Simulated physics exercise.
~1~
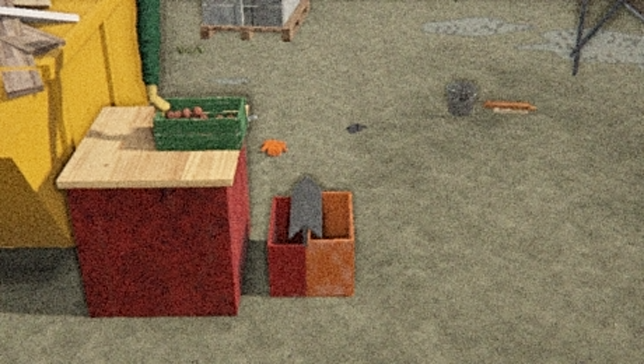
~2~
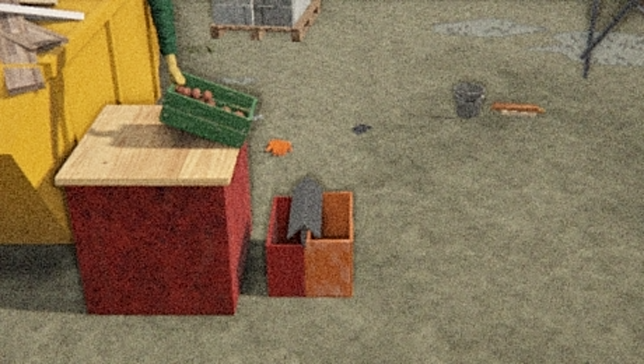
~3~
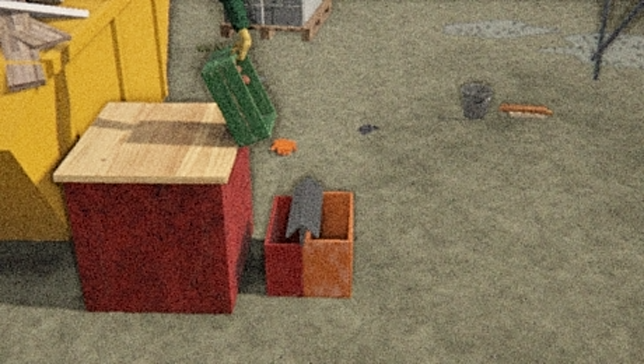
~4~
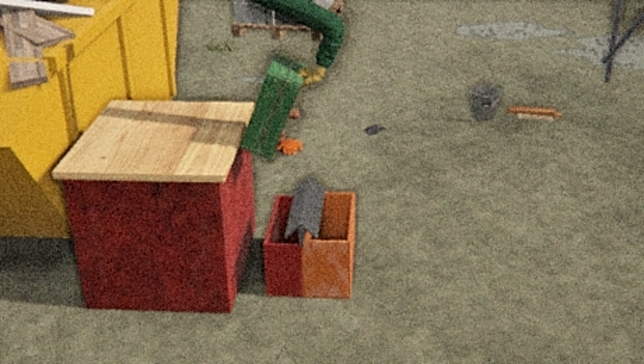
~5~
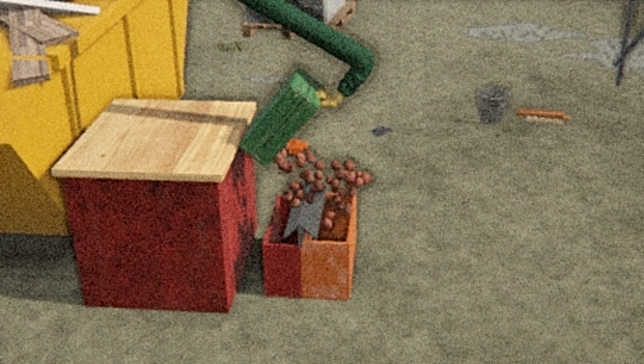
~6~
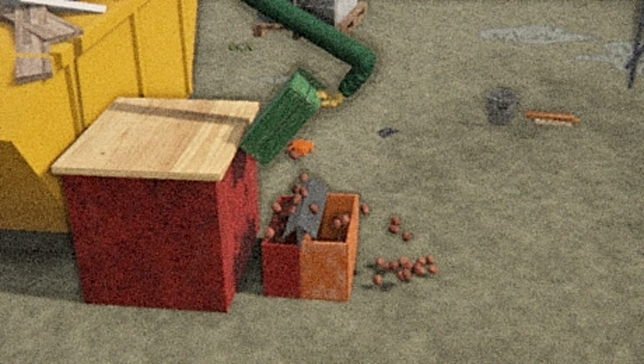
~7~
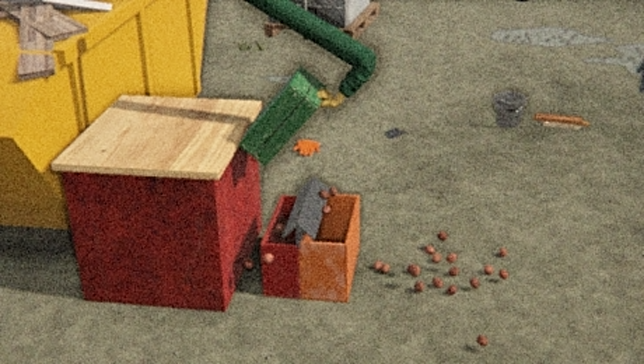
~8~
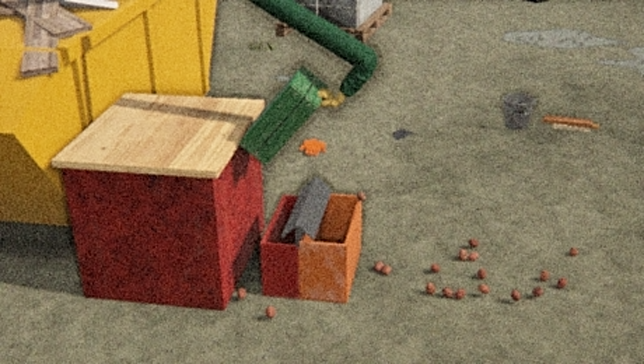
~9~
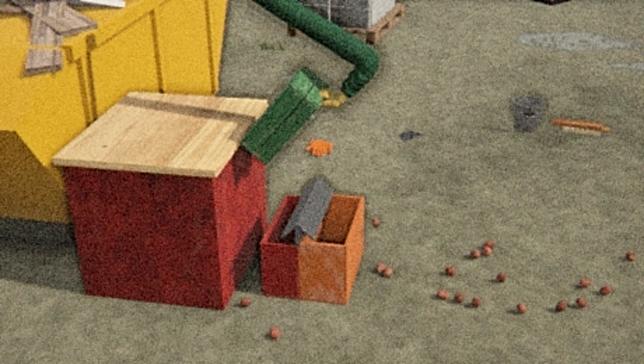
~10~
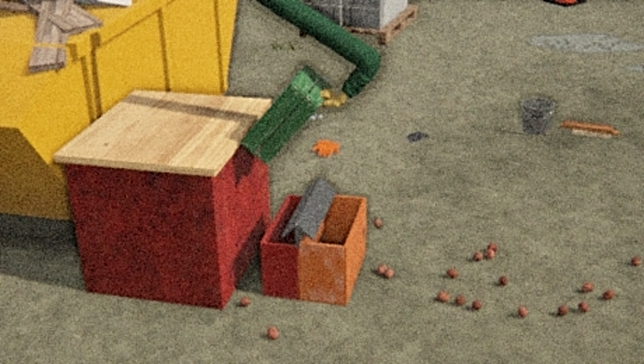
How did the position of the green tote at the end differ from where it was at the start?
At the start the green tote sat upright on top of the bench near its back edge. By the end it was farther right, held steeply tipped over just past the bench's right end.
